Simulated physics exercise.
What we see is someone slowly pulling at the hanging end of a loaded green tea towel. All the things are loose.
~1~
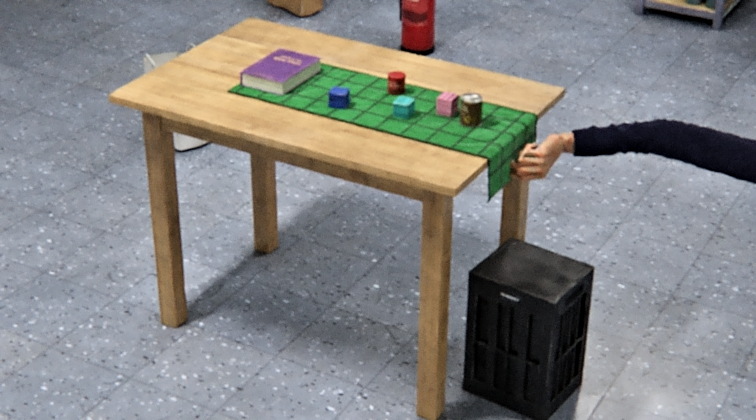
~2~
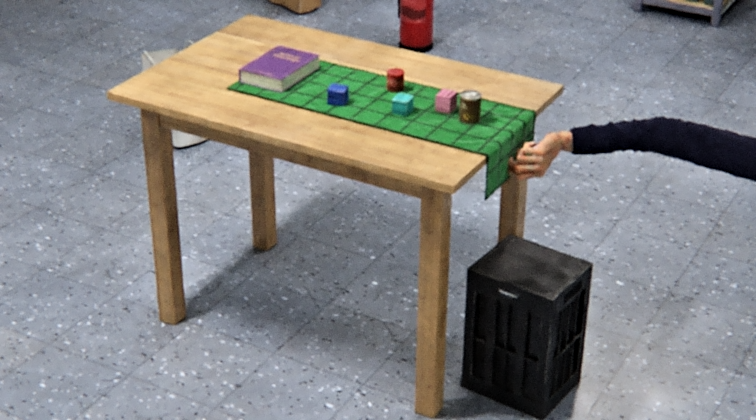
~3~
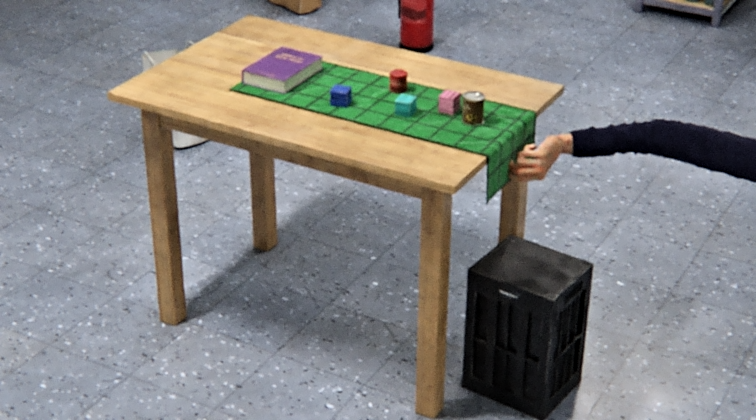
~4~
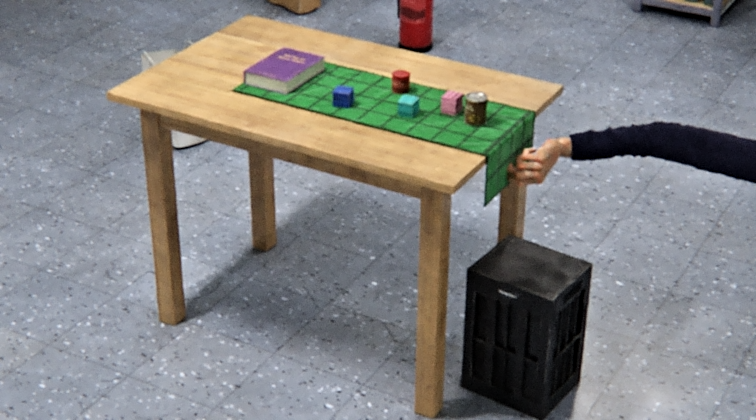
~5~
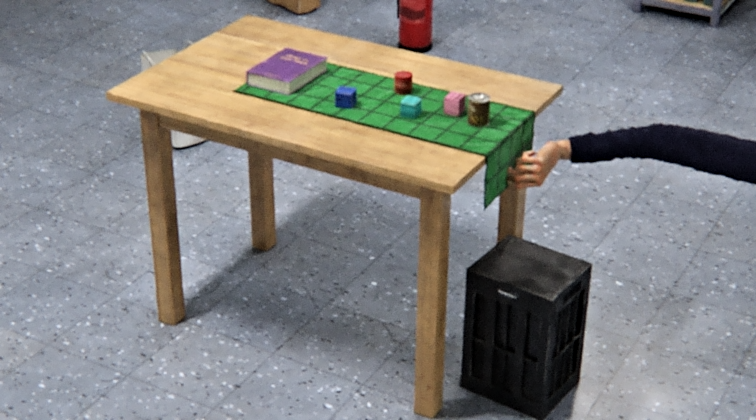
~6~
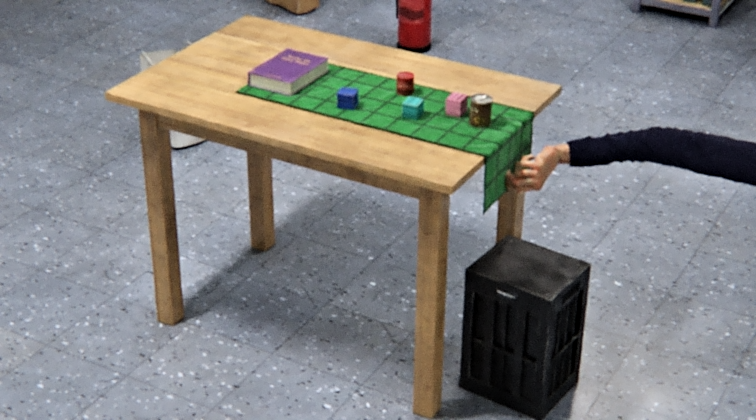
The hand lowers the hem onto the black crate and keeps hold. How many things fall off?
The answer is two.
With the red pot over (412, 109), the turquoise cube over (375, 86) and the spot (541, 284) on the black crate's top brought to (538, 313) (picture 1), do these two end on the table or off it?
The red pot tumbles off, the turquoise cube survives.
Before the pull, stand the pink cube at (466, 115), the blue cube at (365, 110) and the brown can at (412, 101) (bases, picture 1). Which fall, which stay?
The pink cube goes over; the blue cube survives; the brown can stays on.
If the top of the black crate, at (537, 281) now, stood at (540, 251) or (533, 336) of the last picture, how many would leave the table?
Then 1 and 4.
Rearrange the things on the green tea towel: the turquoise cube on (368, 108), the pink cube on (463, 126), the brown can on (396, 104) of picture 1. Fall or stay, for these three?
The turquoise cube keeps its place on top, the pink cube comes down, the brown can does not fall.
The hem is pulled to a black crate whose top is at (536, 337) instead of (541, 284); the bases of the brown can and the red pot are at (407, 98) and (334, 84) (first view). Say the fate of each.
The brown can comes down, the red pot survives.
A little later, hem near (506, 229); brown can gone.
Next, hem on the crate; brown can and pink cube gone.
When it is over, hem on the crate; brown can and pink cube gone. Over the edge go two.
